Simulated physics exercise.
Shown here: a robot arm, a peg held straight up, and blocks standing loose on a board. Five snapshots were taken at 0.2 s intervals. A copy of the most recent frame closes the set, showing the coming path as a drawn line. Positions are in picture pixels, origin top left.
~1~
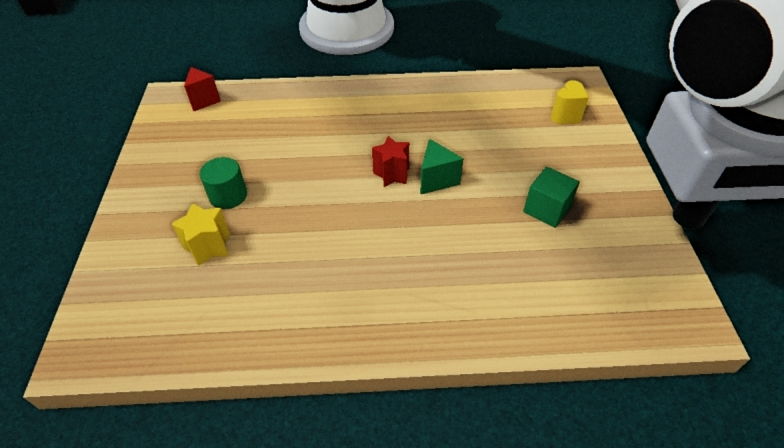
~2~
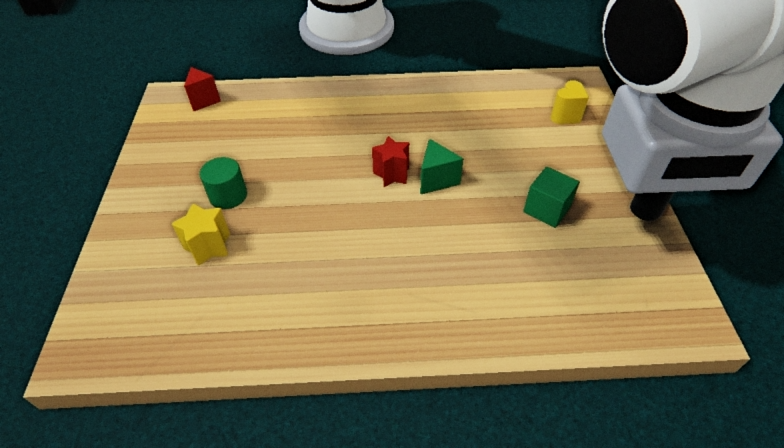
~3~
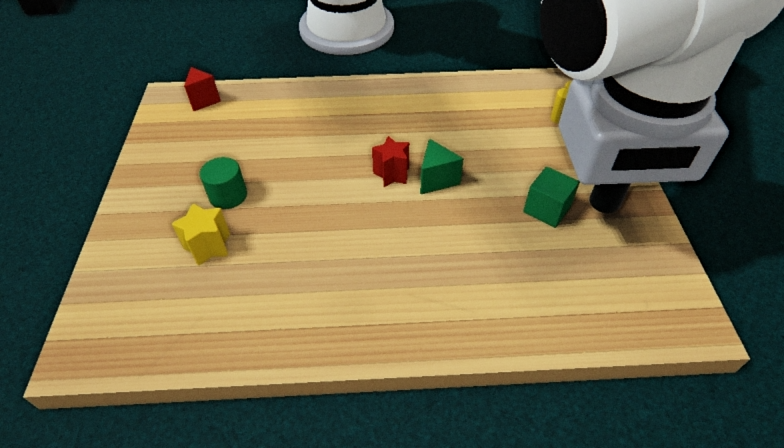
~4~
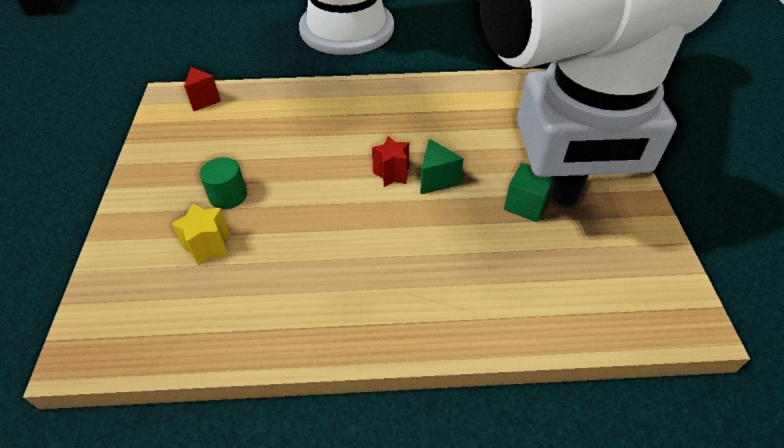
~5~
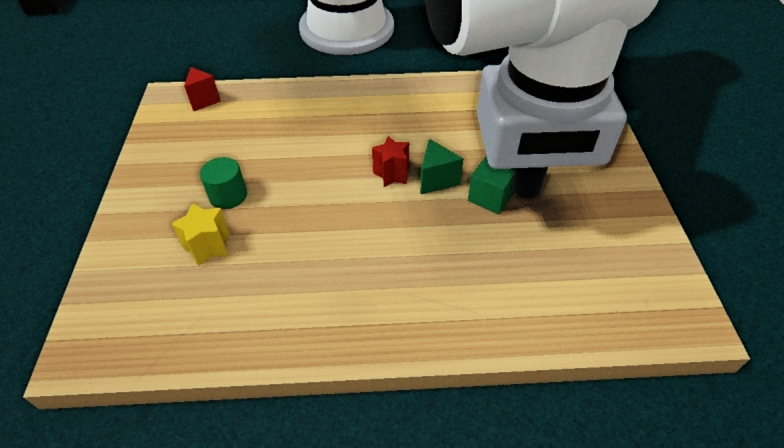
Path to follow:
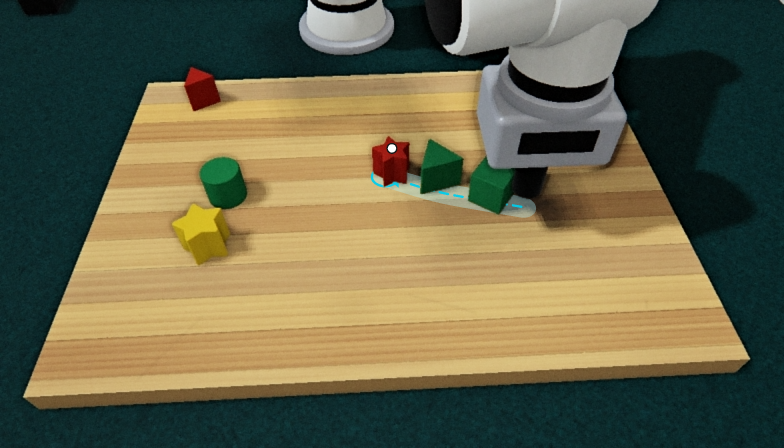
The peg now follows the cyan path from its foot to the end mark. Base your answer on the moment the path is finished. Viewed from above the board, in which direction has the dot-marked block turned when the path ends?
Seen from overhead, it turns anticlockwise.
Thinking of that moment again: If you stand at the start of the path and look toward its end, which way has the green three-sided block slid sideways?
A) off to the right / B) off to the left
A
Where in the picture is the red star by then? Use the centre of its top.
My best guess is (357, 140).
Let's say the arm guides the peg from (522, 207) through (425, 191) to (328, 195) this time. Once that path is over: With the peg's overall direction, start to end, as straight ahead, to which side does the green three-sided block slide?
My prediction: Rightwards.
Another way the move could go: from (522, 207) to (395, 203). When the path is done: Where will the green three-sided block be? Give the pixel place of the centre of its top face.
The middle of its upper face will lie at (416, 137).
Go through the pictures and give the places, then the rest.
Tip of the peg (687, 219), middles of tops, red star (392, 148), green three-sided block (439, 154), green square block (555, 183), in the first picture.
Peg (645, 211), nothing pushed, in the second picture.
Peg (604, 204), nothing pushed, in the third picture.
Peg (564, 197), green square block (533, 178), in the fourth picture.
Peg (526, 190), red star (392, 148), green three-sided block (439, 154), green square block (496, 171), in the fifth picture.
The line goes from (522, 207) by way of (474, 199) and (428, 189) to (385, 177); the dot is on the red star.
What follows on the original path. One third of the way, peg (475, 181); red star (389, 148), turned 15° anticlockwise; green three-sided block (419, 146), turned 20° anticlockwise; green square block (450, 157), turned 20° clockwise.
Two thirds of the way, peg (428, 172); red star (363, 142), turned 25° anticlockwise; green three-sided block (389, 127), turned 15° anticlockwise; green square block (414, 143), turned 35° clockwise.
At the end, peg (385, 159); red star (357, 140), turned 60° anticlockwise; green three-sided block (377, 110); green square block (395, 130), turned 60° clockwise.
